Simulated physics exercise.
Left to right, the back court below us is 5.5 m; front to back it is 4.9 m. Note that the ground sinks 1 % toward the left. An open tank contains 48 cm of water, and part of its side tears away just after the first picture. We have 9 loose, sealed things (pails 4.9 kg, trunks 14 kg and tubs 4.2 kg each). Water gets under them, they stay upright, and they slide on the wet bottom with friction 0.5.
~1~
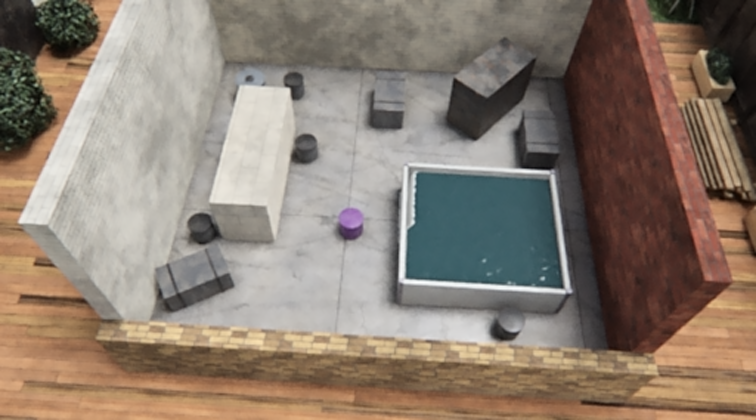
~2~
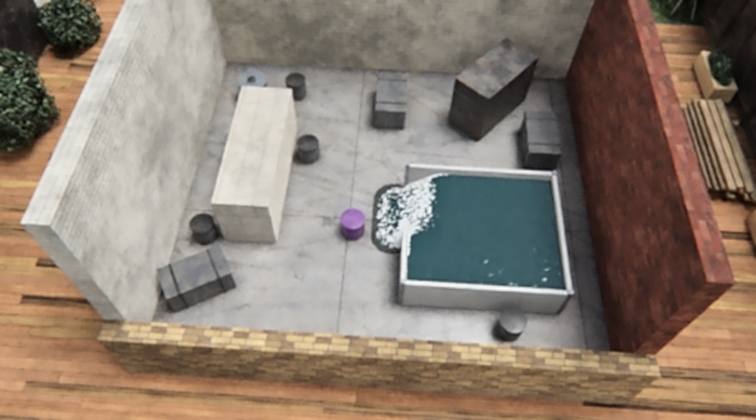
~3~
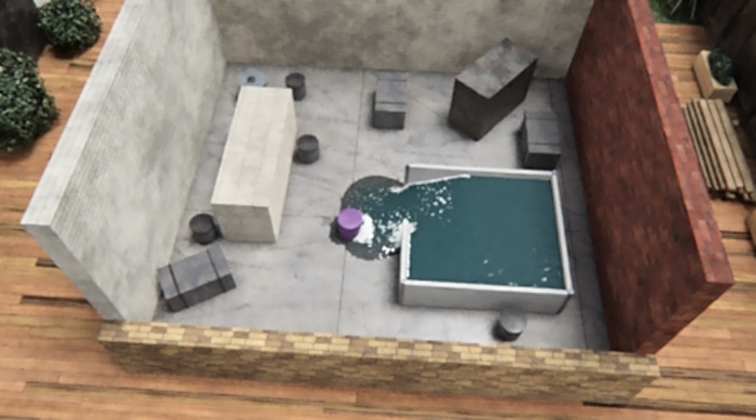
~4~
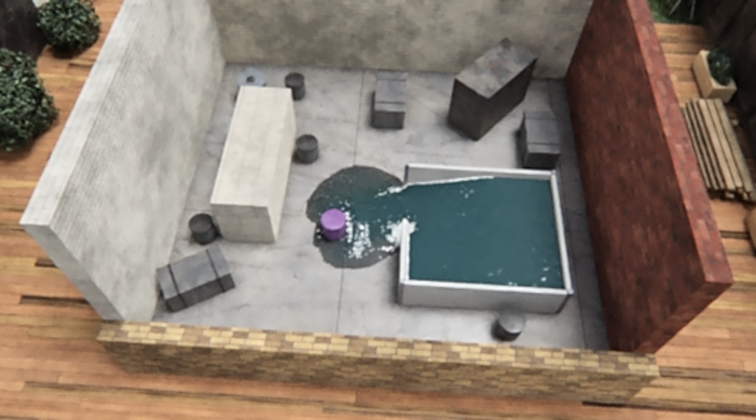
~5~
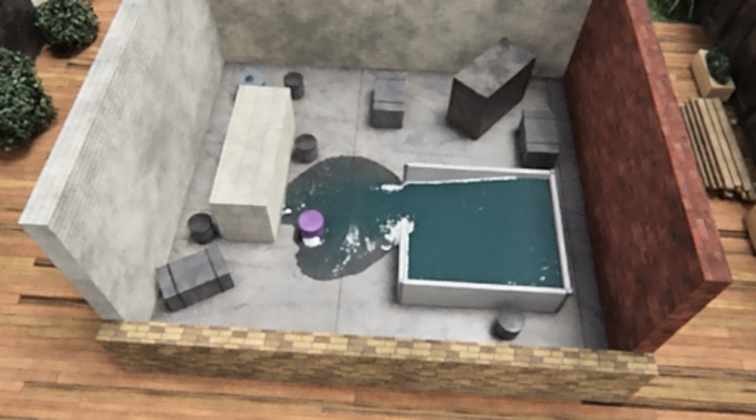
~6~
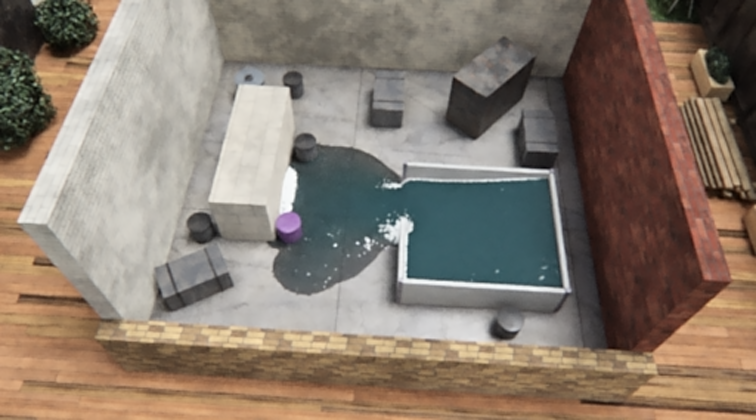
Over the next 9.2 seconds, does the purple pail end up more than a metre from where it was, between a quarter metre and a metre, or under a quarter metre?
It ends up more than a metre away.
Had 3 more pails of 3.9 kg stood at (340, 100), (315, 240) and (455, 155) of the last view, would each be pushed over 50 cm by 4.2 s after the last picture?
Spot by spot, in turn: Exceeds it, exceeds it, falls short.
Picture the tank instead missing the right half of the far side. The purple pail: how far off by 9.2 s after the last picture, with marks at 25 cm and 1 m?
I'd say the purple pail scarcely moves.
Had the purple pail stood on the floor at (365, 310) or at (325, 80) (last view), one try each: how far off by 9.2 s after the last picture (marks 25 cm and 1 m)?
Taken in turn, it glides a modest way and then is carried a long way.
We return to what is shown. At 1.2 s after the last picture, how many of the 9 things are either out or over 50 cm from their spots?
I make it 3 by then.
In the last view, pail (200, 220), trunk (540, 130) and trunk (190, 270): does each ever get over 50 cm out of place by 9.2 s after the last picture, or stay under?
In sequence - crossed the line; stayed below the line; crossed the line.
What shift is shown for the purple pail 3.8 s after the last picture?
Some 200 cm from the start.
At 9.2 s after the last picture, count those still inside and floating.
I'd say 6 of them.
Then, 1.2 s after the last picture the purple pail is near (212, 323), 2.2 m from its start, aground; 1 afloat.
Then, 3.8 s after the last picture the purple pail is near (192, 265), 2.1 m from its start, afloat; 4 afloat.
Then, 6.2 s after the last picture the purple pail is near (169, 252), 2.3 m from its start, afloat; 5 afloat.
Then, 9.2 s after the last picture the purple pail is near (166, 295), 2.5 m from its start, afloat; 6 afloat.
